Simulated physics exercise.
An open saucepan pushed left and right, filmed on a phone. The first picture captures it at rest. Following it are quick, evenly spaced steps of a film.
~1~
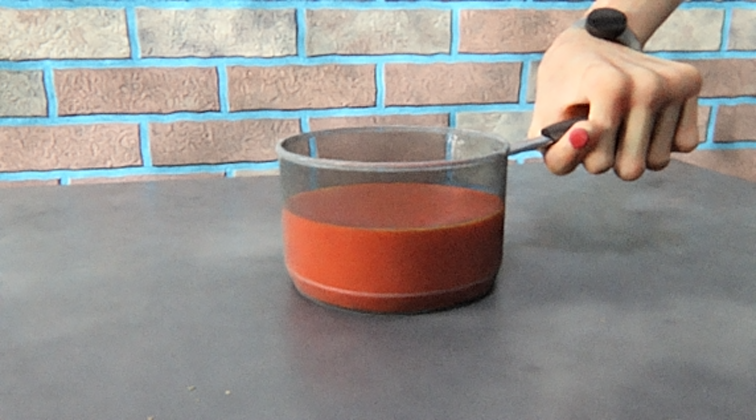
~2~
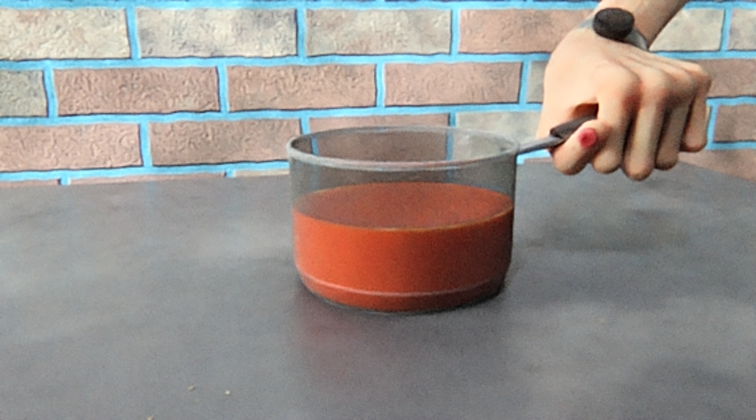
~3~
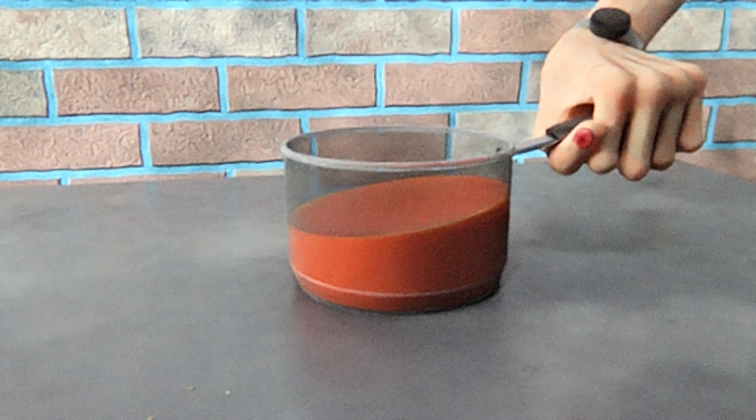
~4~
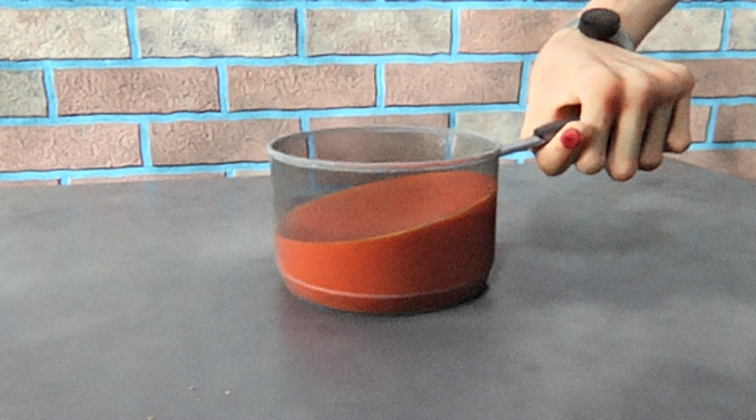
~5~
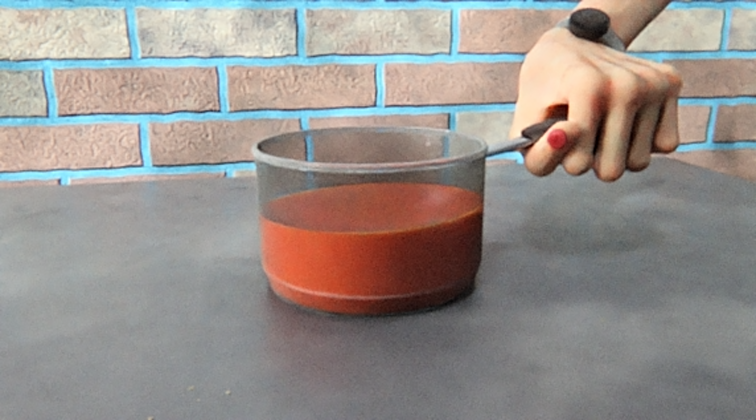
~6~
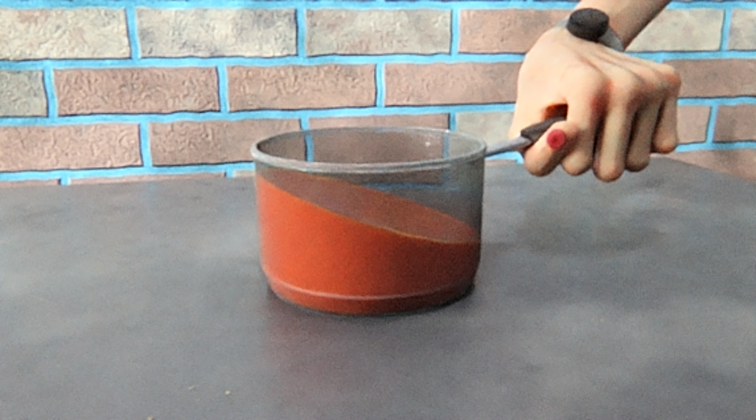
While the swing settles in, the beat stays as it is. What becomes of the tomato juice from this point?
The liquid gets out.
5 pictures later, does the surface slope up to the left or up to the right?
It's higher on the right-hand edge, I'd say.
A moment on, the highest wave so far goes over the rim.
When it is over, the highest wave so far goes over the rim; some is on the top.
